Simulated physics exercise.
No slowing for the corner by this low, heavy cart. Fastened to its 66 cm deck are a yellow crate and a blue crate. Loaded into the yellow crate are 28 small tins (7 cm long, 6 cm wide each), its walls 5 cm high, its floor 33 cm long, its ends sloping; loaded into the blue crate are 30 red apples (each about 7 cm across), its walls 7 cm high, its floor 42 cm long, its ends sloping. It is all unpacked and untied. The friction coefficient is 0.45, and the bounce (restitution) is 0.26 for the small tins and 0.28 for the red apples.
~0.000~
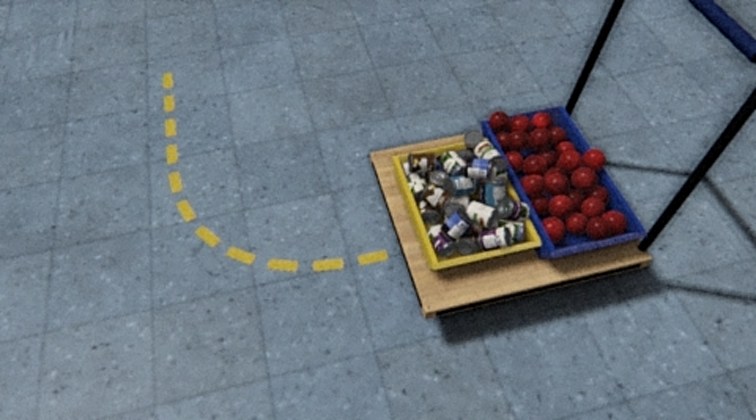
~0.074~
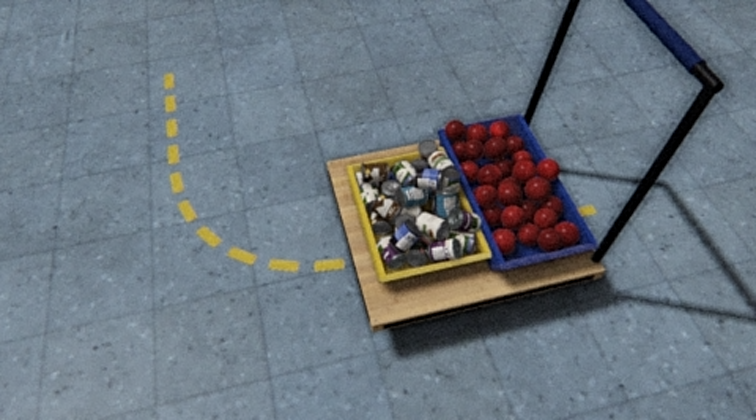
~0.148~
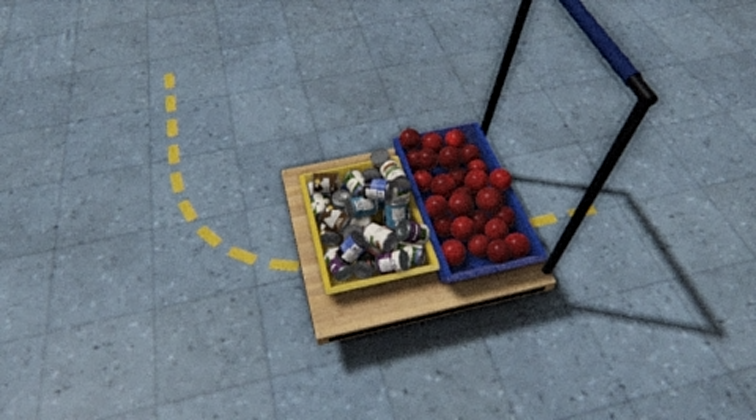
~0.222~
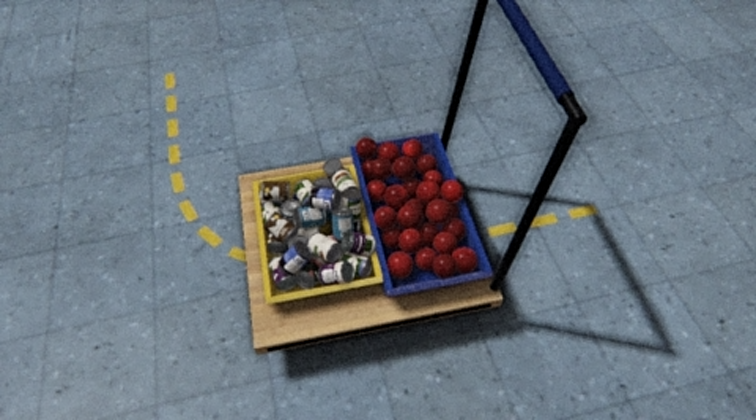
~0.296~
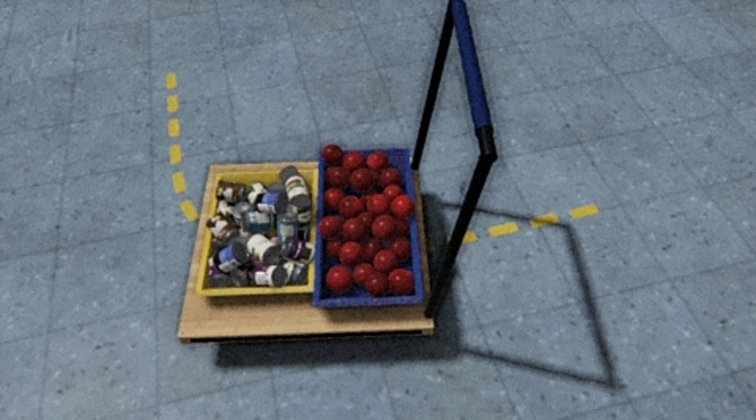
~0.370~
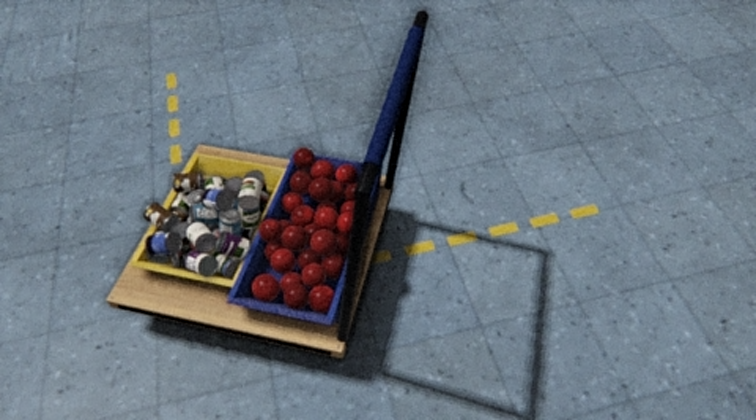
A low wooden cart with a black-framed, blue-topped handle rolls leftward across a grey-blue tiled floor, seen from above at an angle by a still camera. On its deck sit a yellow crate of small tins at the left and a blue crate of red apples beside it. It follows a dashed yellow line, then turns clockwise toward the upper left as the line curves, its shadow swinging behind.
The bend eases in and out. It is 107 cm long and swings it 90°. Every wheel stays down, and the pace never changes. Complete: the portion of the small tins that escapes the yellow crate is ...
More than one sixth.
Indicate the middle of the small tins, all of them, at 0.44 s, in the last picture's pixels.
Centred roughly at (173, 204).
After 0.44 s, the yellow crate is down by 1 of 28 and the blue crate has all 30.
After 0.55 s, the yellow crate is down by 4 of 28 and the blue crate is down by 1 of 30.
After 0.71 s, the yellow crate is down by 7 of 28 and the blue crate is down by 5 of 30.
Outcome (at 1.16 s), the yellow crate is down by 9 of 28 and the blue crate is down by 7 of 30. Asked share, 9 of 28, 32 per cent.
